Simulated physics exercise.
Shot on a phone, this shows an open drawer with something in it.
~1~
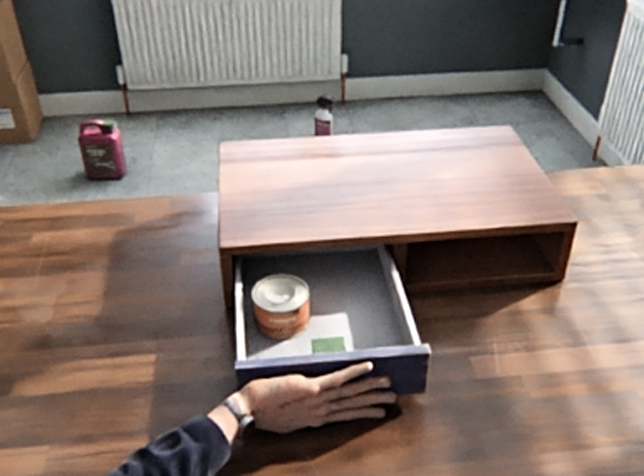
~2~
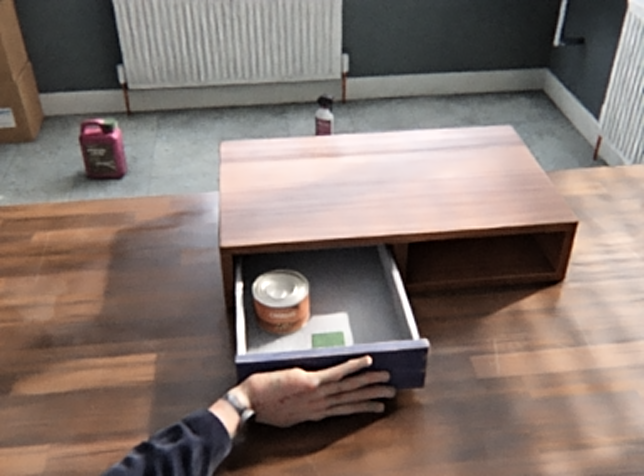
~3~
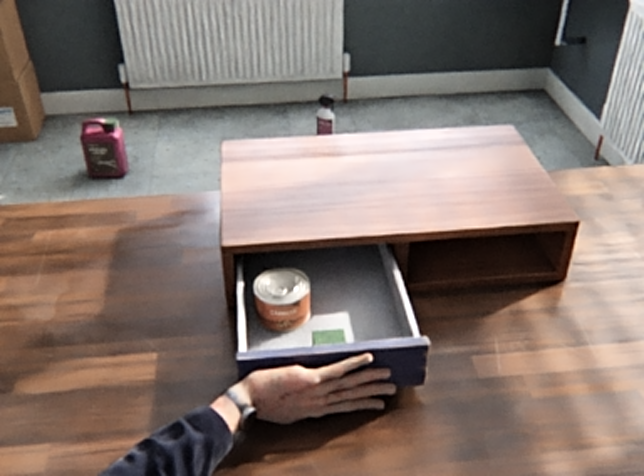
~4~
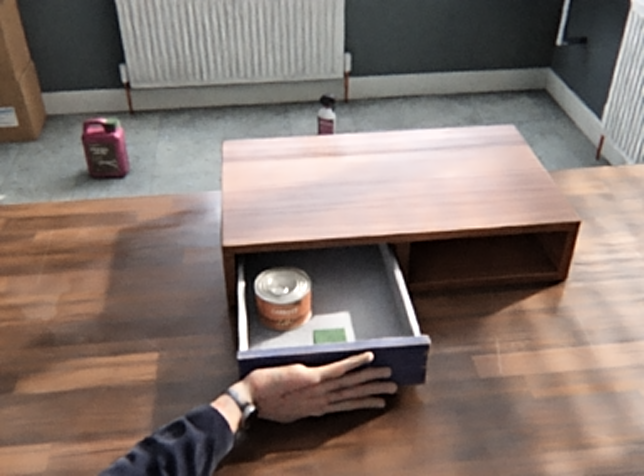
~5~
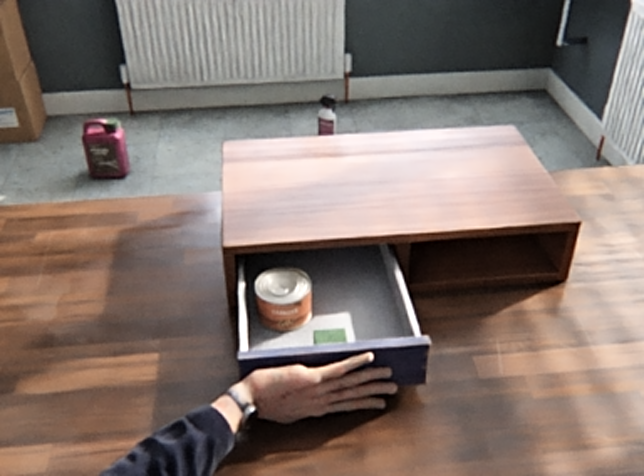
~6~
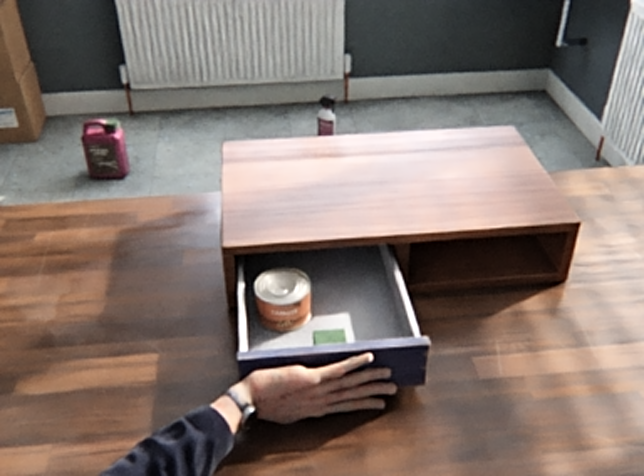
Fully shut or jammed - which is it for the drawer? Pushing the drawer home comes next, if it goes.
Fully shut.
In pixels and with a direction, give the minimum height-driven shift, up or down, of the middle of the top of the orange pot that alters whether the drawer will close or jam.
It would take a shift of about 8 pixels, up.
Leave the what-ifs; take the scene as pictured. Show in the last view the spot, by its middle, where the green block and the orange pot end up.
Green block: (314, 255); orange pot: (275, 216).
Then, 0.42 s after the last picture, drawer starting in.
Then, 0.70 s after the last picture, drawer about half in.
Then, 0.94 s after the last picture, drawer nearly in.
At rest, the drawer goes all the way in.
